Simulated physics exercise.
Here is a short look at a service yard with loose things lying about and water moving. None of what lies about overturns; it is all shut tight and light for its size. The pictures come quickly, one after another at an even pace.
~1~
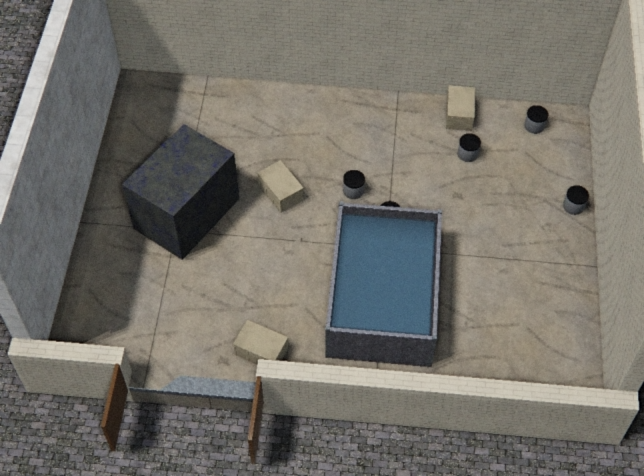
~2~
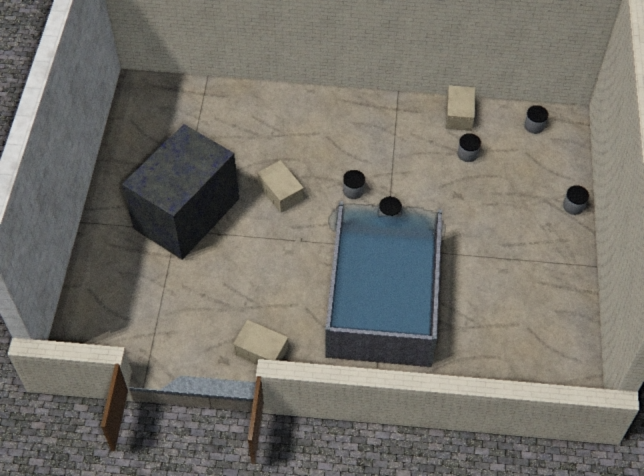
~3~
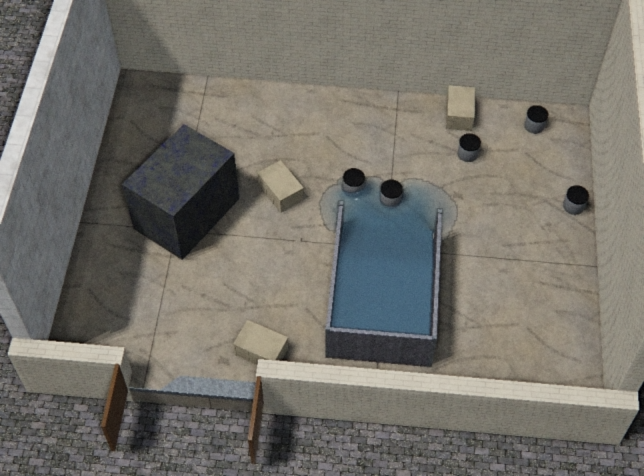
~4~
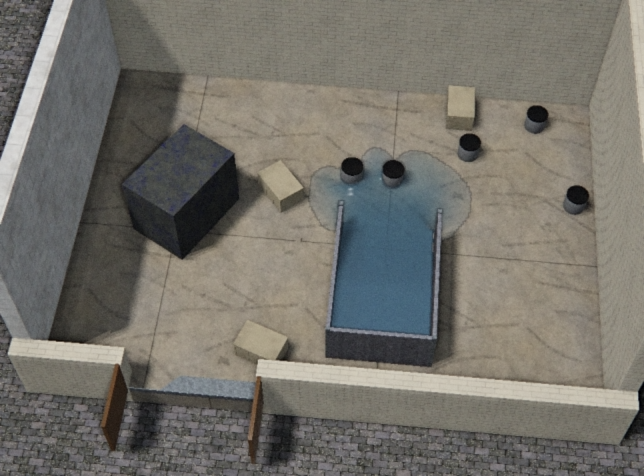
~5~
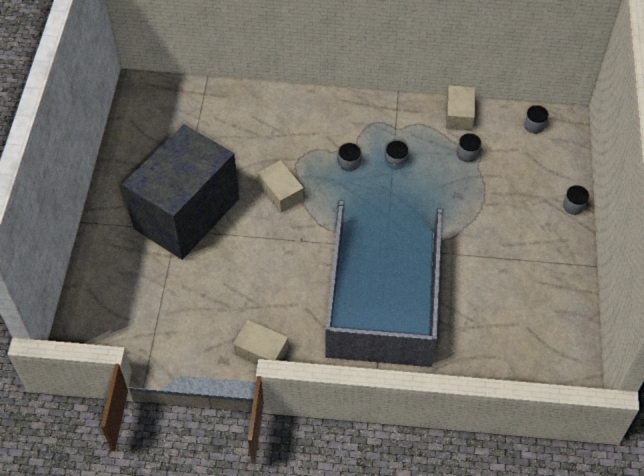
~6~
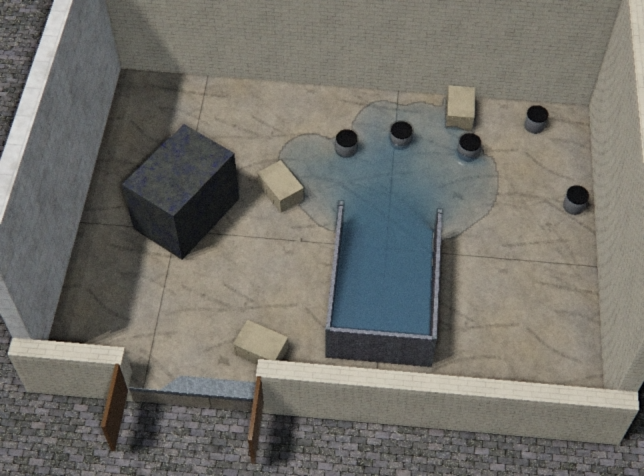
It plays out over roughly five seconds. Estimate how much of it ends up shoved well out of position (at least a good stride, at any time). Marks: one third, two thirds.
I expect the share pushed well aside to be two thirds or higher.
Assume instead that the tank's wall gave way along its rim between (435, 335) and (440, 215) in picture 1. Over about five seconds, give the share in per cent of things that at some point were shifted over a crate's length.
Roughly 50 %.
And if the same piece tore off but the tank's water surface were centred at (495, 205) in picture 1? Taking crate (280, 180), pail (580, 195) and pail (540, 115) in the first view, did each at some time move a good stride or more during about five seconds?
The first: Travelled far enough; the second: Travelled far enough; the third: Travelled far enough.
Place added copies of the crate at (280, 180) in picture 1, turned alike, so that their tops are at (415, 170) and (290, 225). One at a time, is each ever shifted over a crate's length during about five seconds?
Listed in order: Shoved clear, then hardly budges.
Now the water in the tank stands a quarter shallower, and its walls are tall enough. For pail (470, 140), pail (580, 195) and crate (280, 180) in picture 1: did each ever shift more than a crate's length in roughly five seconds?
First: Goes past it; second: Goes past it; third: Falls short.
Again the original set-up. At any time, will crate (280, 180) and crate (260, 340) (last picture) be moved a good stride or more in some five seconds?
The first: Doesn't reach it. The second: Doesn't reach it.
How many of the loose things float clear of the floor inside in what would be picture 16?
Count: 3.
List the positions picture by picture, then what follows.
In the first picture, a pail at (390, 210), on the bottom; a pail at (354, 178) rests on the ground; 0 of 8 have shifted.
In the second picture, a pail at (390, 205), on the bottom, close to its start; a pail at (354, 178), on the bottom; 1 of 8 have shifted.
In the third picture, a pail at (392, 188), on the bottom, a stride from its start; a pail at (354, 177) rests on the ground, close to its start; 1 of 8 have shifted.
In the fourth picture, a pail at (393, 169), on the bottom, a stride from its start; a pail at (352, 166) rests on the ground, close to its start; 2 of 8 have shifted.
In the fifth picture, a pail at (397, 149), on the bottom, a stride from its start; a pail at (349, 151) rests on the ground, a stride from its start; 2 of 8 have shifted.
In the sixth picture, a pail at (401, 129), on the bottom, a stride from its start; a pail at (347, 138) rests on the ground, a stride from its start; 2 of 8 have shifted.
A moment on, 2 of 8 are well off their spots; 0 afloat.
Next, 4 of 8 are well off their spots; 3 afloat.
Later, 5 of 8 are well off their spots; 2 afloat.
In the end, 6 of 8 are well off their spots, and 6 have been at some point; 1 afloat.
